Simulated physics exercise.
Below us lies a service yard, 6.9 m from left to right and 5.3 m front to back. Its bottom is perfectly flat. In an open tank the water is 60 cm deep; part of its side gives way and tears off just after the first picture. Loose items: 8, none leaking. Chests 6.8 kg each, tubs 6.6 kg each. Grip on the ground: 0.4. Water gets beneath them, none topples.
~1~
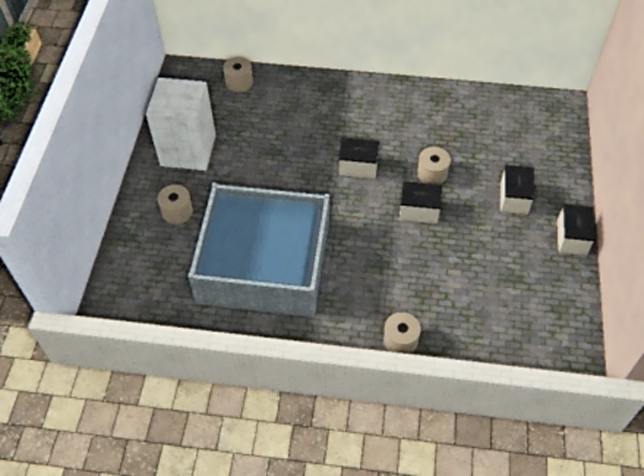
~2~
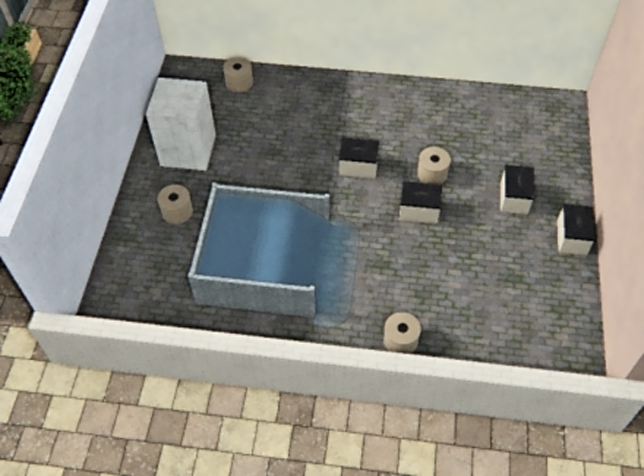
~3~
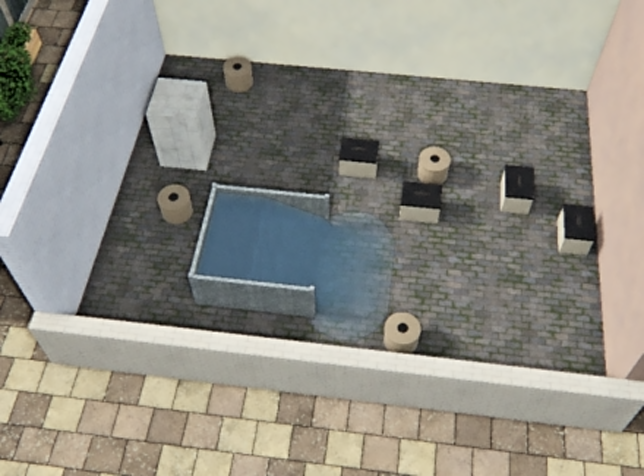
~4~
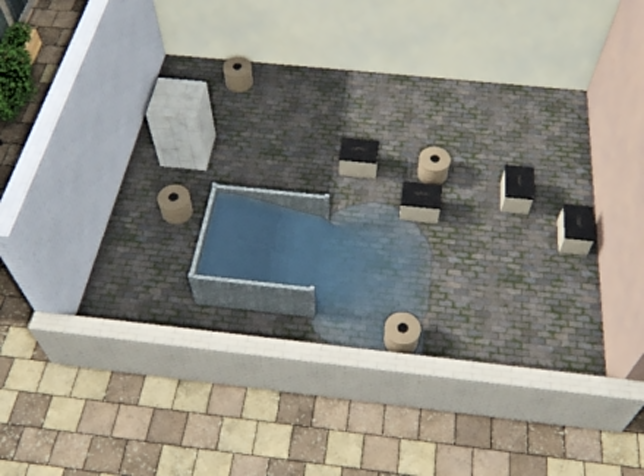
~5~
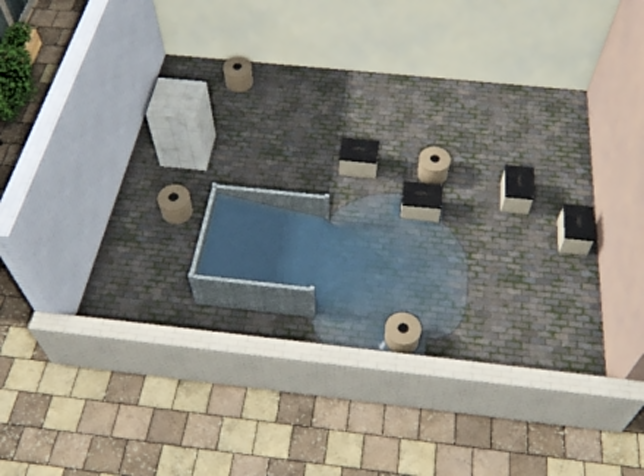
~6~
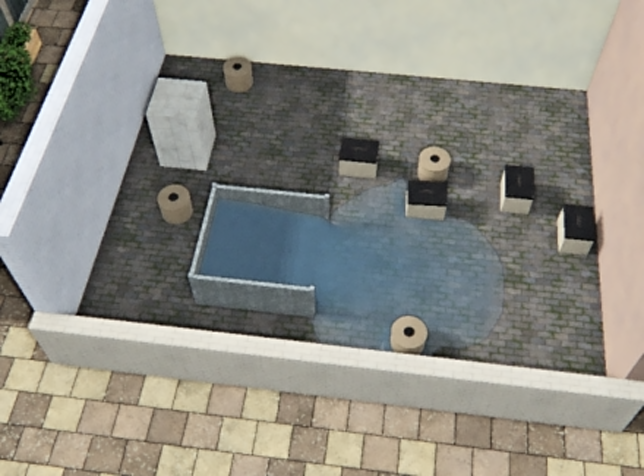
In a walled yard, water spreads rightward from an open tank, slightly shifting two objects.
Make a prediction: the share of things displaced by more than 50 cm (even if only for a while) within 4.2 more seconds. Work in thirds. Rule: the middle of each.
Result: The central band.
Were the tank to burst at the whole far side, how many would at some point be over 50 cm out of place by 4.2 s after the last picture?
Count: 2.
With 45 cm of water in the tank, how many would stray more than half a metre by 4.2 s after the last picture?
It would come to 4 of them.
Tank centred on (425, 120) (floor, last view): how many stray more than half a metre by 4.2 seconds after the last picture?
Then 3.
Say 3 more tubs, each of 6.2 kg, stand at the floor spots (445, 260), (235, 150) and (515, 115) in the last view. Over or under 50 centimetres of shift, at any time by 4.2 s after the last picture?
Order as given: Goes farther, stays inside it, goes farther.
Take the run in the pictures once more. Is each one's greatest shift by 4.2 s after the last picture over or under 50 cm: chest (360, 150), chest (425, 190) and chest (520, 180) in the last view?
Listed in sequence: Lower; higher; higher for the last.
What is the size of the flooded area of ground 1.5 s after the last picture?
I'd estimate close to 18 m2.
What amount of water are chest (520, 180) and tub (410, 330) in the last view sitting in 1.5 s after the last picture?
6 and 26 cm.
Then, 0.4 s after the last picture 1 of 8 are over 50 cm from their spots; 1 afloat.
Then, 1.5 s after the last picture 4 of 8 are over 50 cm from their spots; 3 afloat.
Then, 2.8 s after the last picture 5 of 8 are over 50 cm from their spots; 4 afloat.
Then, 4.2 s after the last picture 5 of 8 are over 50 cm from their spots, and 5 have been at some point; 5 afloat.
